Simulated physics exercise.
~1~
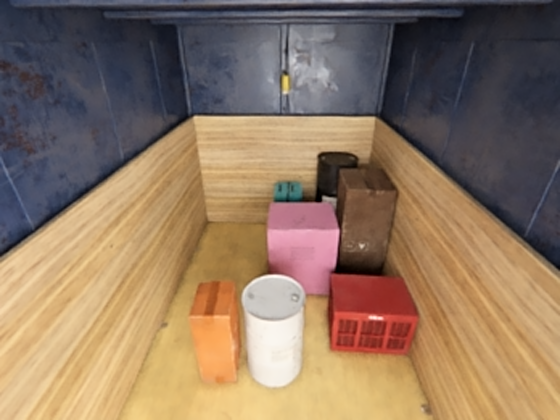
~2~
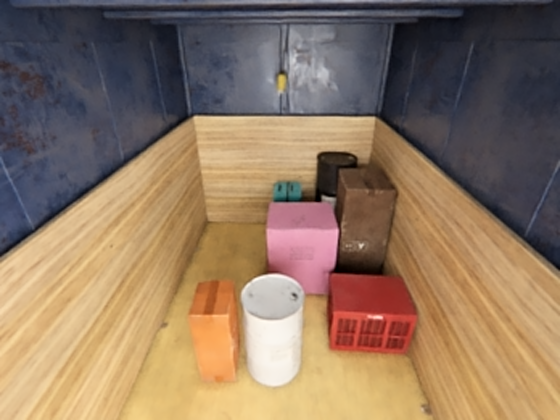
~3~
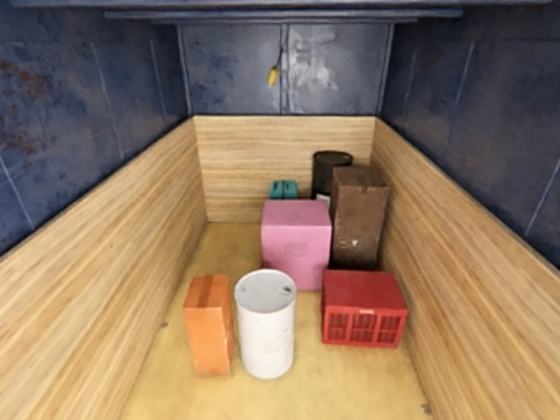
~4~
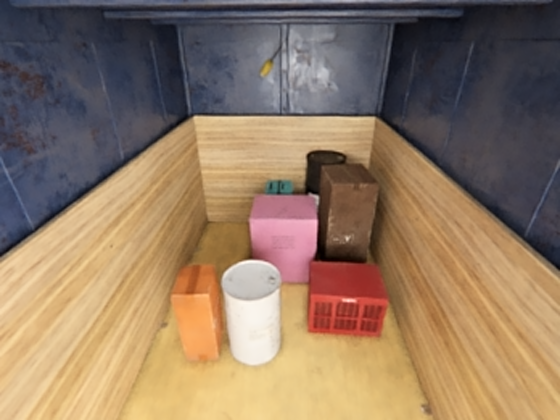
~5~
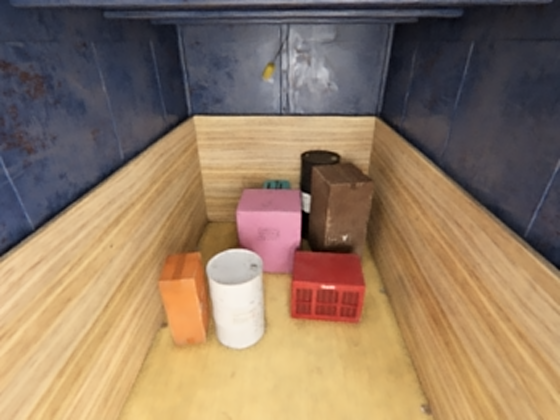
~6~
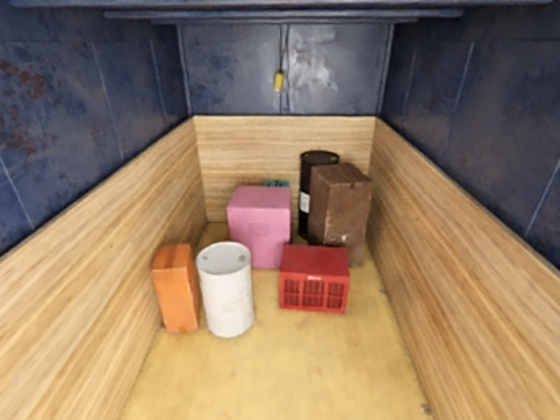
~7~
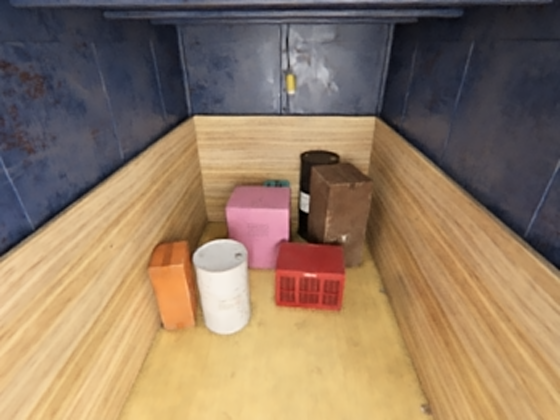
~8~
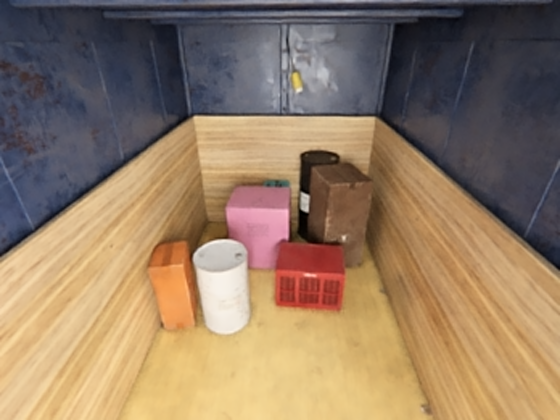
To begin with, an orange box, a white drum, a red crate, a pink box, a tall brown box, a black drum and a small turquoise case stand in a wood-lined load bay with blue upper walls. A small yellow lamp hanging at the far end starts to swing to the left. The cargo then slides forwards and to the left, with the pieces nearest the viewer travelling farthest. As the lamp swings back, the sliding stops. Everything ends upright and still, the orange box close to the left wall and the turquoise case mostly hidden behind the pink box.
